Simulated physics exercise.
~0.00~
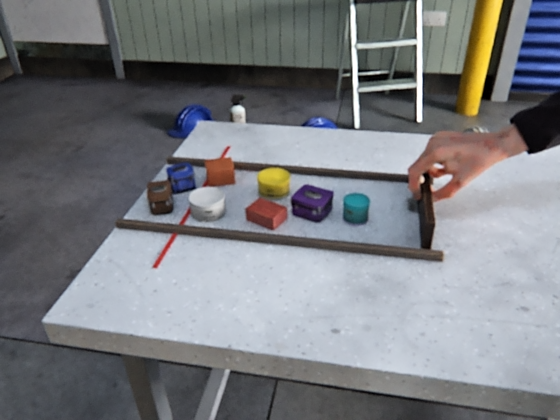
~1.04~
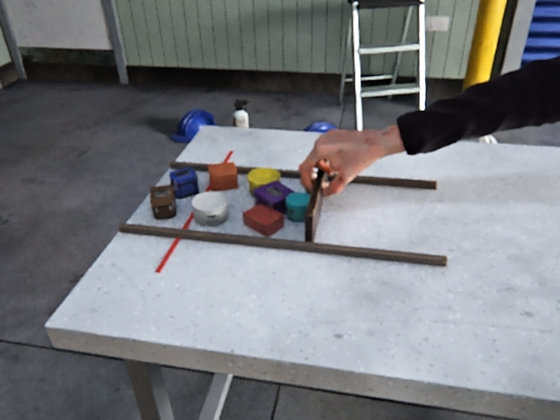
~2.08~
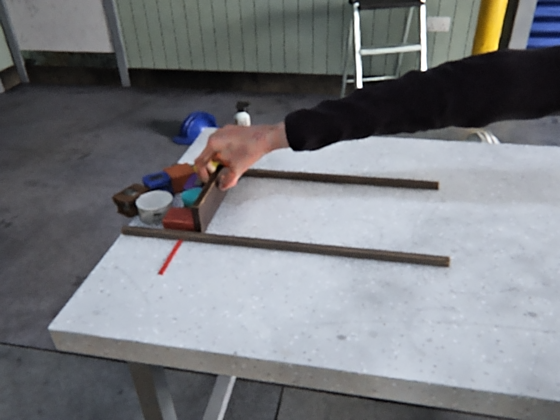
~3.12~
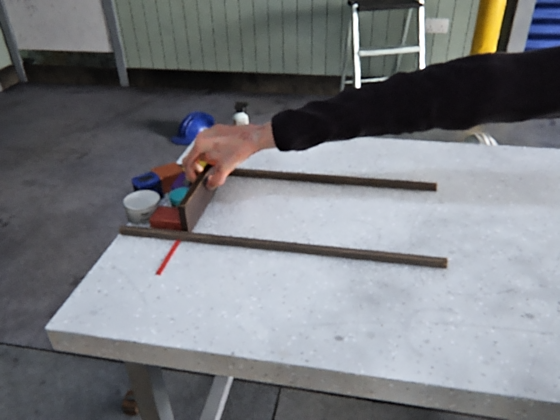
A hand in a dark sleeve pushed an upright board leftward between two rails on a pale table, sweeping a scatter of colourful little tins and blocks into a tight bunch at the edge, and the brown case dropped off.
